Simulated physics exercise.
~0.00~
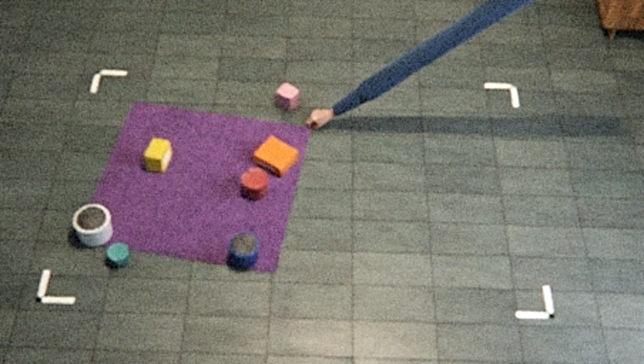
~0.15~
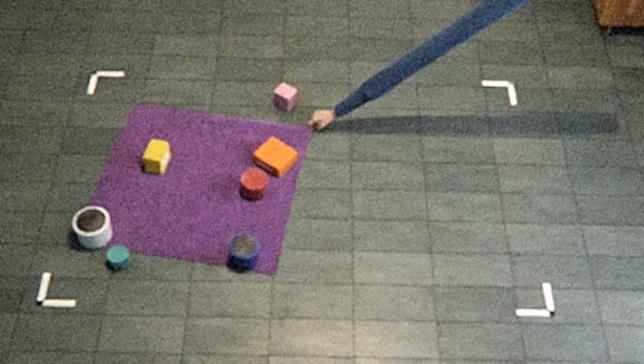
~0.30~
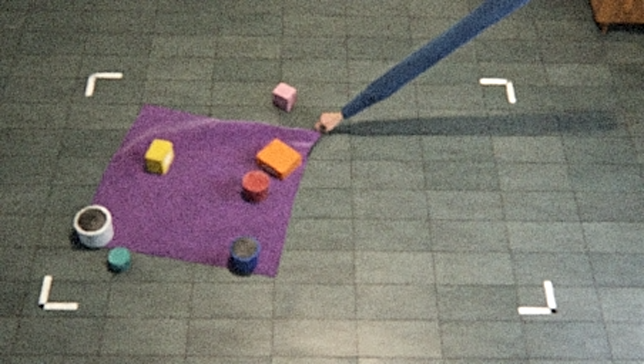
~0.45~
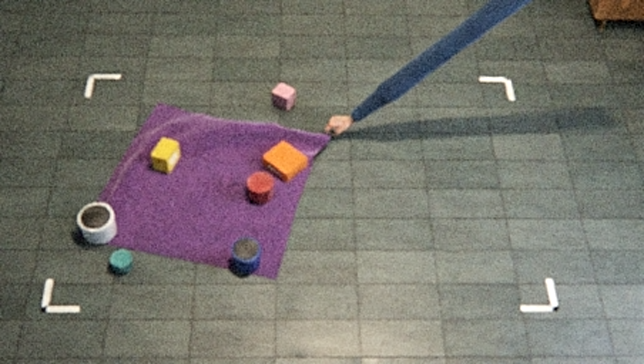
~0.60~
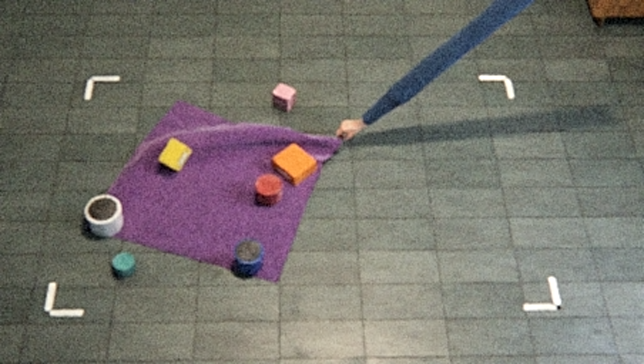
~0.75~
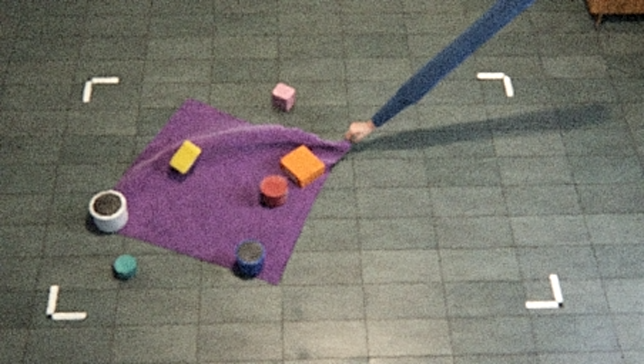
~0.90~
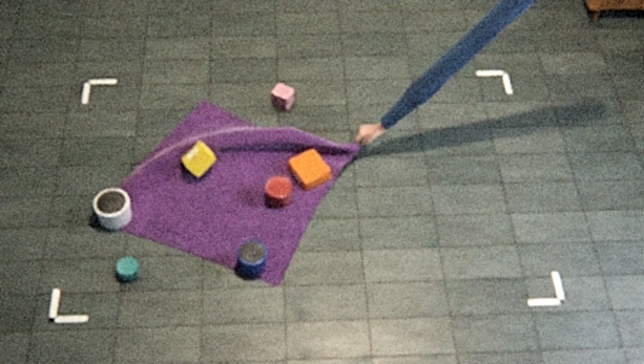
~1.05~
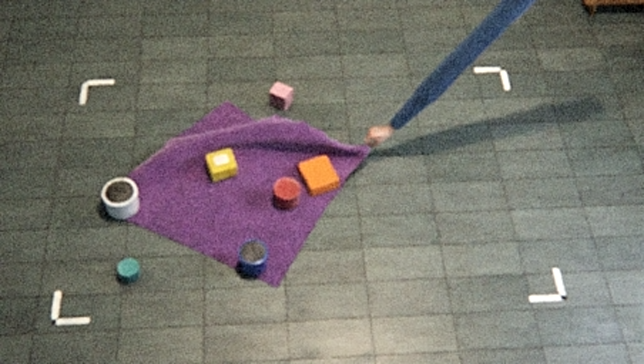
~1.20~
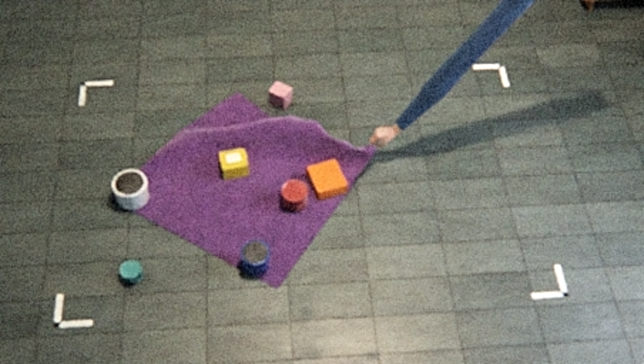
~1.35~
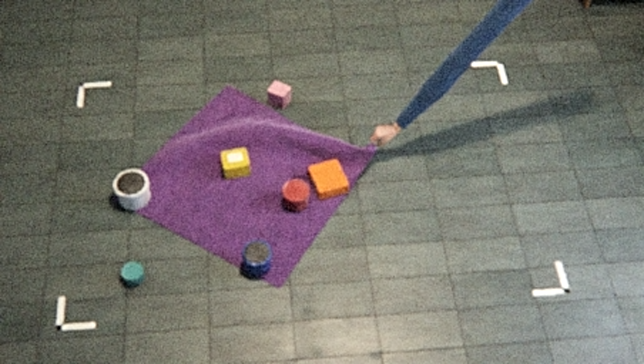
A hand drags a purple cloth's corner rightward, shifting several objects and tipping the yellow carton.
